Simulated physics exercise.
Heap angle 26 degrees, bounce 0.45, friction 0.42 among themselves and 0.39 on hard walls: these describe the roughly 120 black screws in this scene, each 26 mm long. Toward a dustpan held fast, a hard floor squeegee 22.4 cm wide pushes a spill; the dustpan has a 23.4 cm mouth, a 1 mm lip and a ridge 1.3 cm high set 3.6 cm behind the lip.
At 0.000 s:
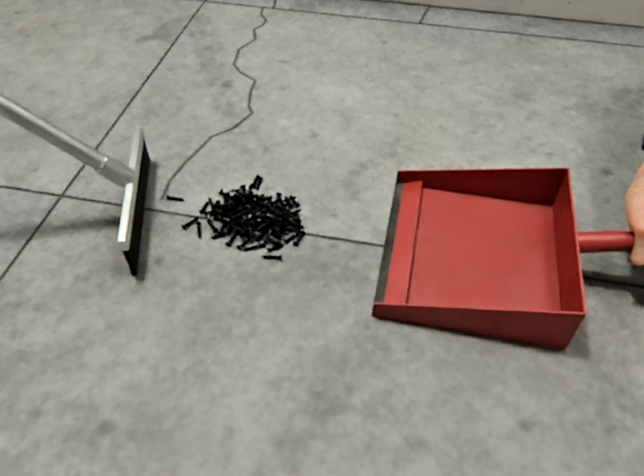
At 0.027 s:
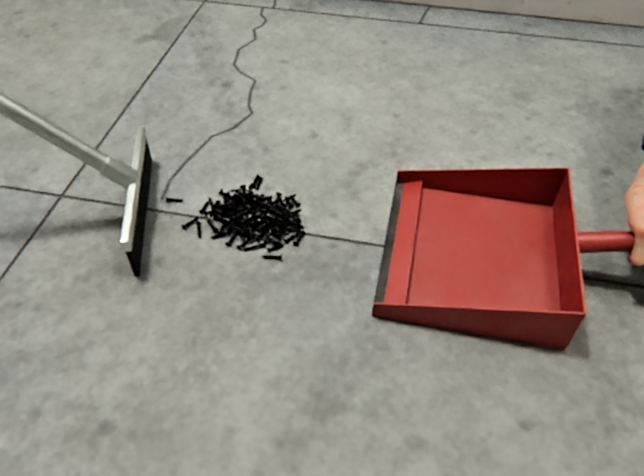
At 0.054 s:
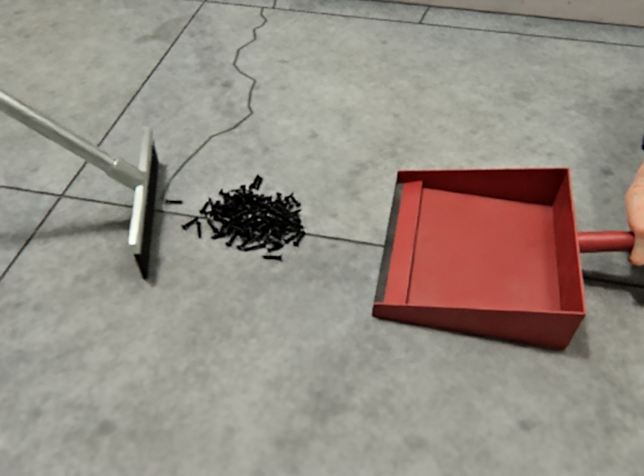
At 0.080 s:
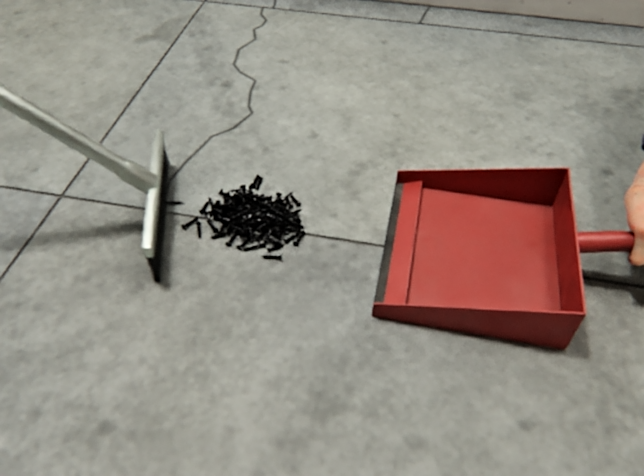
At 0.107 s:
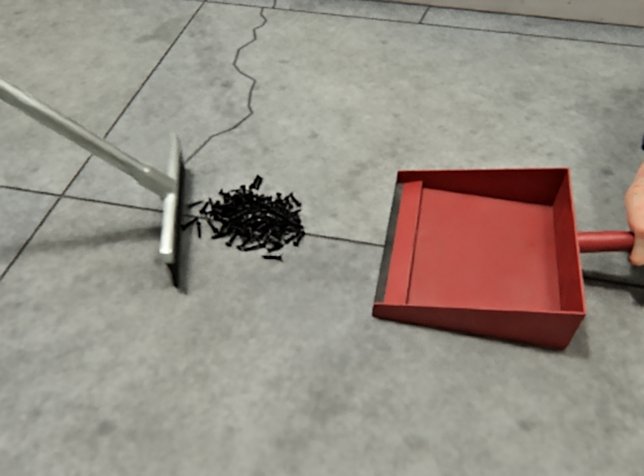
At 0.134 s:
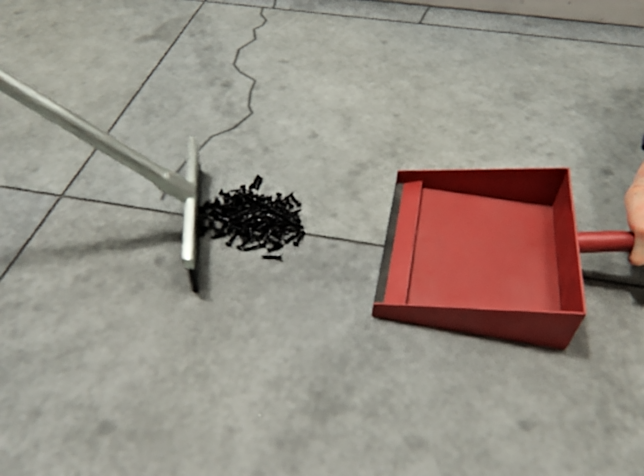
A squeegee with a pale metal handle and dark blade slides a short way rightward across a grey tiled floor, seen from above at an angle by a still camera. It reaches the near edge of a heap of small black screws, nudging a few strays while most of the pile stays put. At right, a hand holds a red dustpan motionless, its open side facing the heap.
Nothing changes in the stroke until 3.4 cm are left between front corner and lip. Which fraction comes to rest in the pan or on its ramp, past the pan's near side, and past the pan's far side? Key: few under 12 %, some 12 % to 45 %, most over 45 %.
In the pan or on its ramp = some, past the pan's near side = few, past the pan's far side = few.
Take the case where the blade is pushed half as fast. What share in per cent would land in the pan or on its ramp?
Some 0 %.
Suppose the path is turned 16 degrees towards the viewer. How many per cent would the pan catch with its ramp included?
Roughly 5 percent.
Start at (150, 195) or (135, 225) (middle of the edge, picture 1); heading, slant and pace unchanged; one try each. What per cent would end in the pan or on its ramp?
I'd put it near 35 per cent for the first and near 20 per cent for the second.
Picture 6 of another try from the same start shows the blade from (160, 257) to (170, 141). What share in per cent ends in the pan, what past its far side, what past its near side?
Pan 5, far 5, near 0.
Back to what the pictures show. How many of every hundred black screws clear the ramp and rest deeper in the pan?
About 10 %.
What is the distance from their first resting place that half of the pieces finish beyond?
It comes to some 18 cm.
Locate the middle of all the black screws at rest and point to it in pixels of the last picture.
Est. centre at rest: (380, 224) px.
After 0.24 s, middle of the blade 14 cm from the lip; 0 % over the lip, far side 0 %, near side 0 %.
Then, at 0.31 s, middle of the blade 8 cm from the lip; 0 % over the lip, far side 0 %, near side 0 %.
Then, at 0.51 s, middle of the blade 7 cm from the lip; 30 % over the lip, far side 5 %, near side 0 %.
By 1.3 s all is still; pan 30 %, near side 0 %, far side 5 %, in front of the lip or behind the blade 65 %.
